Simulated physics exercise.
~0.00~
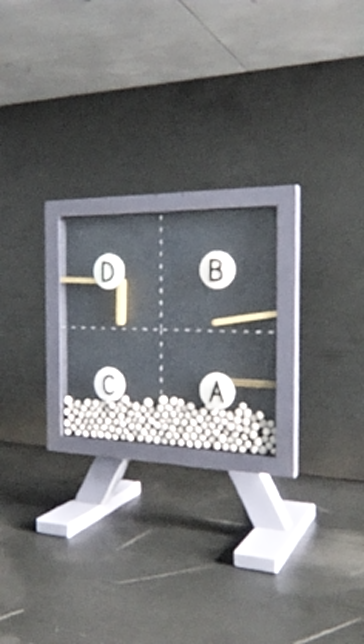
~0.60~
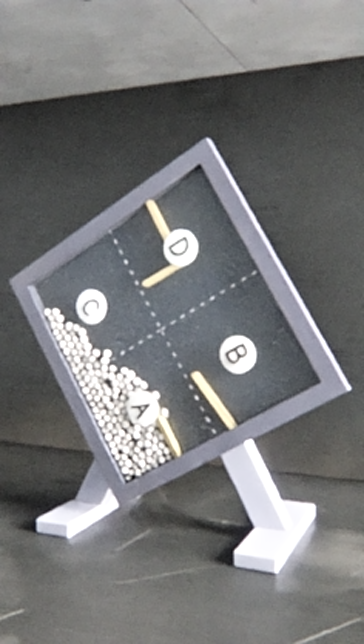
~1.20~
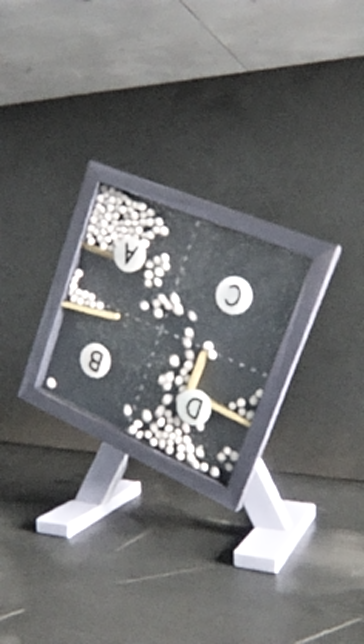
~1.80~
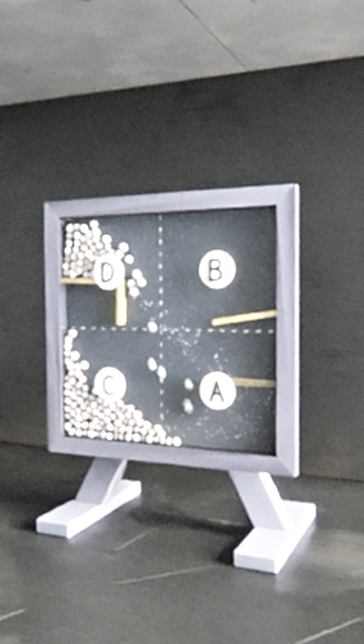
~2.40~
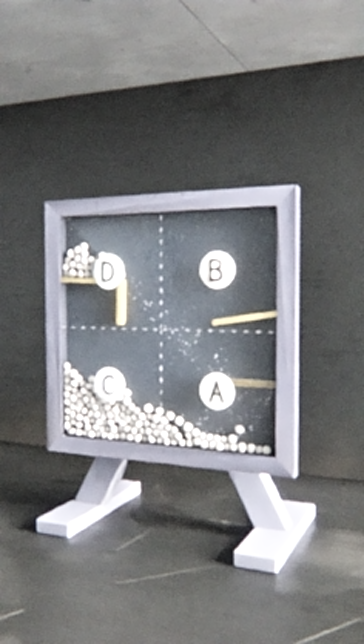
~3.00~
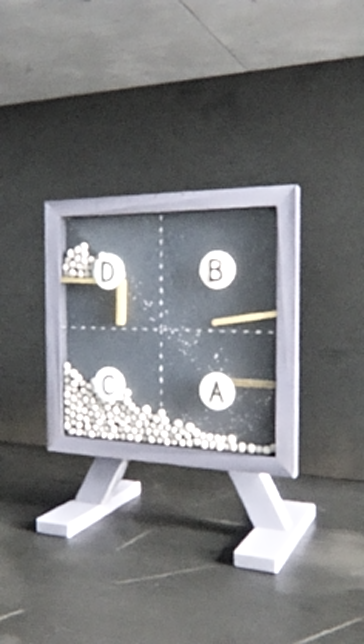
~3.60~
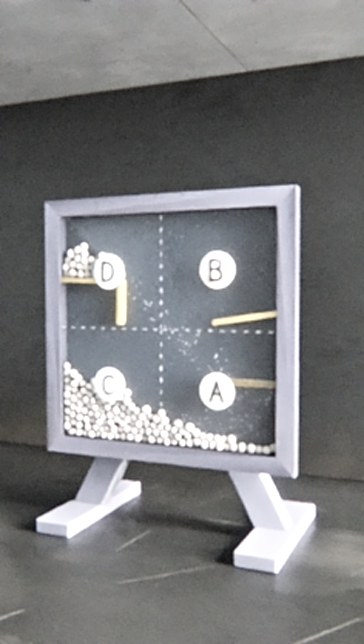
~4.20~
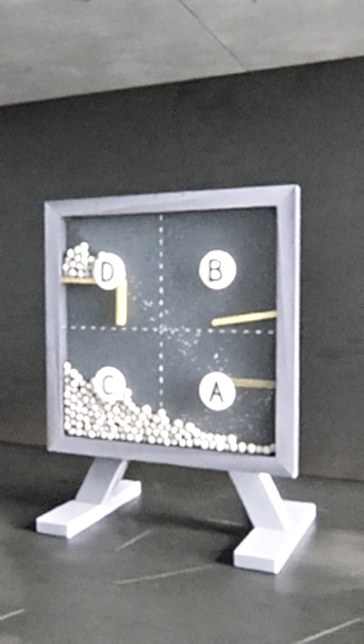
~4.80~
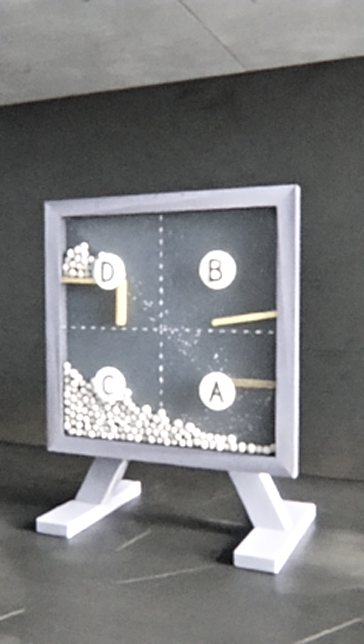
The footage shows a square upright case of small whitish pills turning clockwise through a full circle, the pills tumbling between its lettered quarters, until it stands upright again with most heaped in C, some spread along A, a few on D's ledge and none in B.
